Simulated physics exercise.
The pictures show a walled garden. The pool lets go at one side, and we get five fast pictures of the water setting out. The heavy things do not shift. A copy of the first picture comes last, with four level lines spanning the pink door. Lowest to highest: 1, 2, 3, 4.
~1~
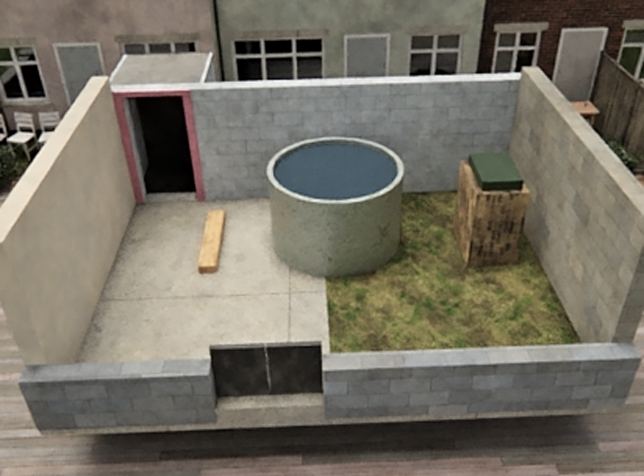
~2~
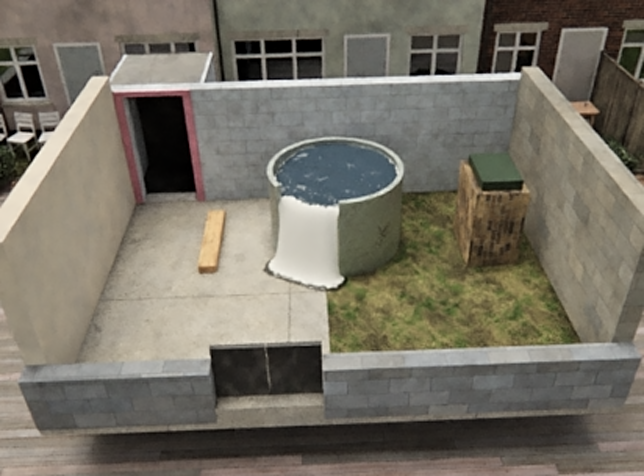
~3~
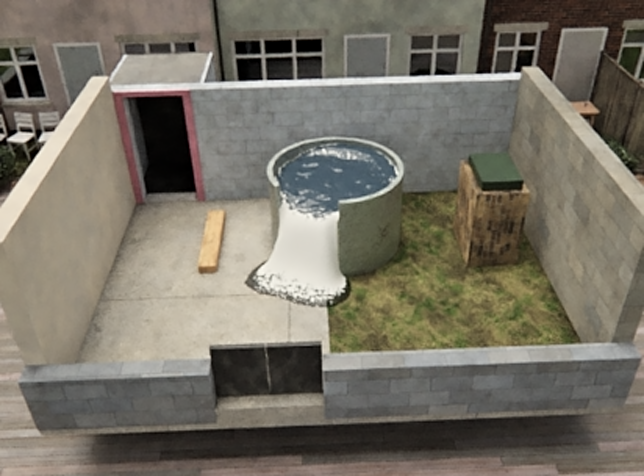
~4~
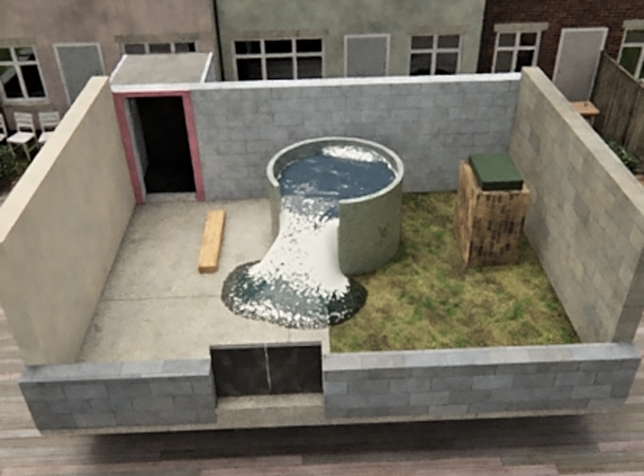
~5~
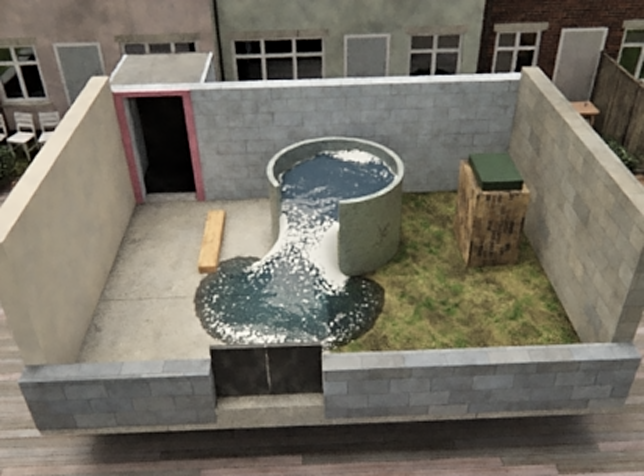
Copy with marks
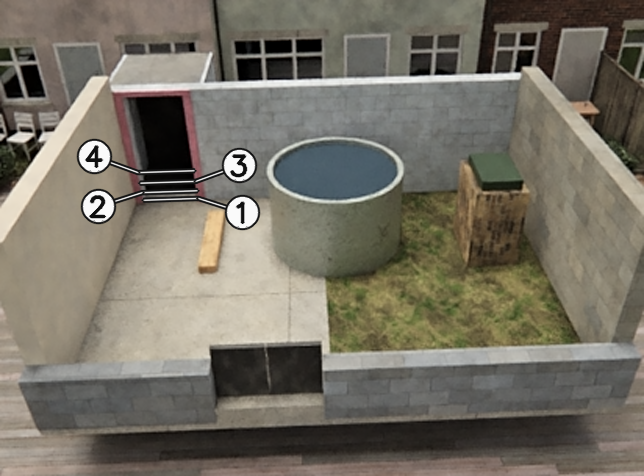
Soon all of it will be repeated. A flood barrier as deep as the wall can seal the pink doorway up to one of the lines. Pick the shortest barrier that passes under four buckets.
Height 3 just does it.
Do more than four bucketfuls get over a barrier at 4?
No, that is safe.
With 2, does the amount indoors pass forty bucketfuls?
No, less.
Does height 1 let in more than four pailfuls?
Yes, it does.
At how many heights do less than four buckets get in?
Two of them.
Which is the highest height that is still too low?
Here it is height 2.
In white, 1 at (171, 199); 2 at (169, 191); 3 at (168, 182); 4 at (166, 171); from the bottom up 1, 2, 3, 4.
With 1, dozens of bucketfuls pour in.
With 2, about 13 bucketfuls get in.
With 3, a splash gets over, under a bucket.
With 4, nothing gets over.
